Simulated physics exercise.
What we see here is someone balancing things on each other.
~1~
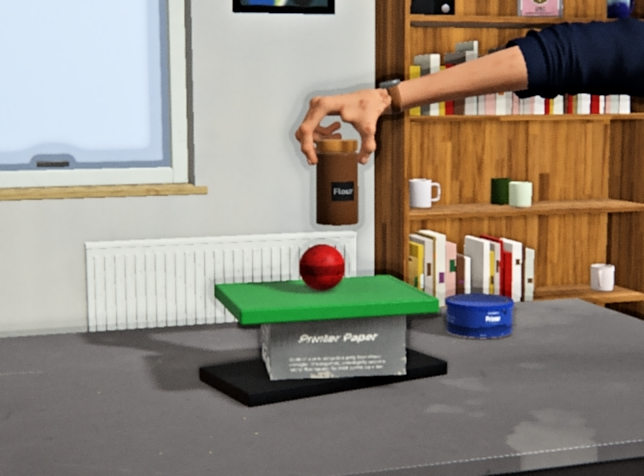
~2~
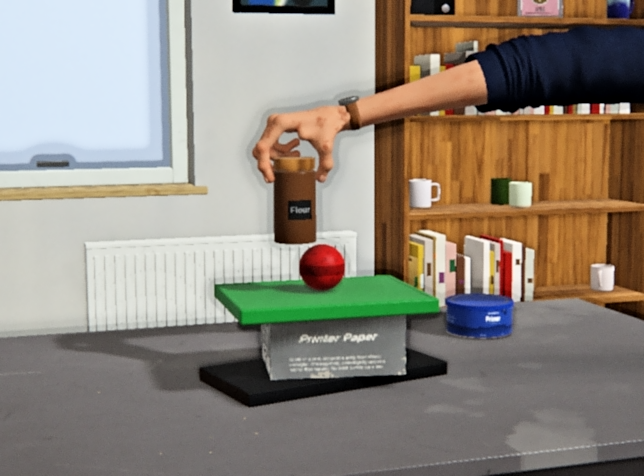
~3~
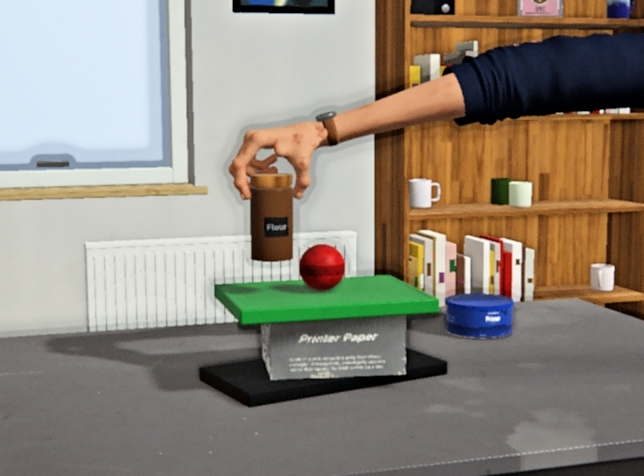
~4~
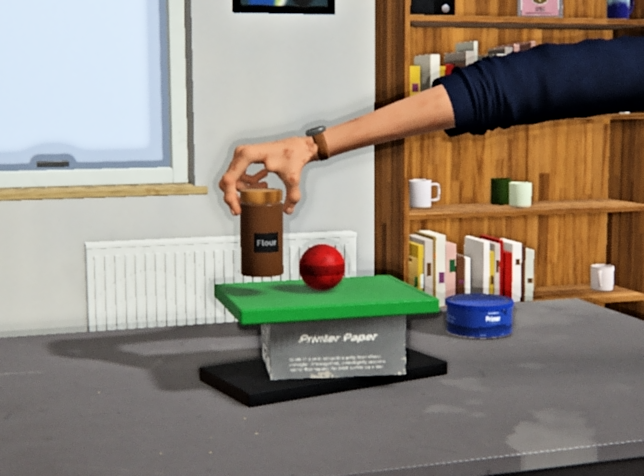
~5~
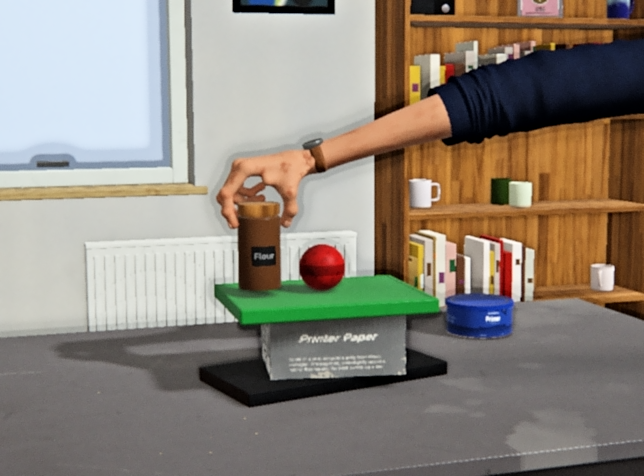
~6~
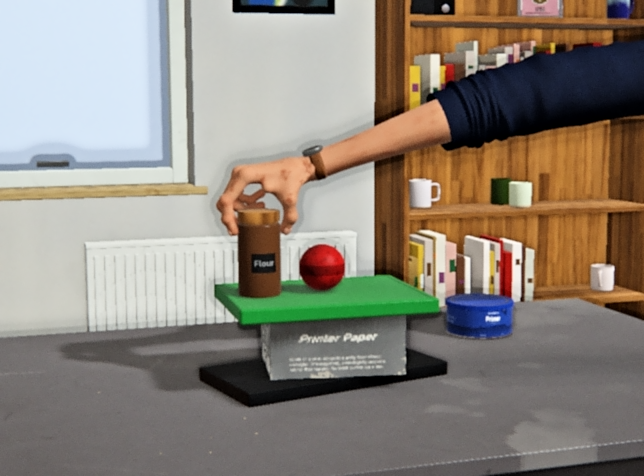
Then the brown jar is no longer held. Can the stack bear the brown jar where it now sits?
It is going to rest securely.
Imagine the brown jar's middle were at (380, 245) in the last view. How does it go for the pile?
Observed: Pile steady.
Then, 0.40 s after the last picture, nothing has stirred.
Then, 1.20 s after the last picture, brown jar resting near (259, 253).
At rest, all 6 in place. Seen from the same camera at the end, brown jar near (260, 253). The pile keeps its balance.
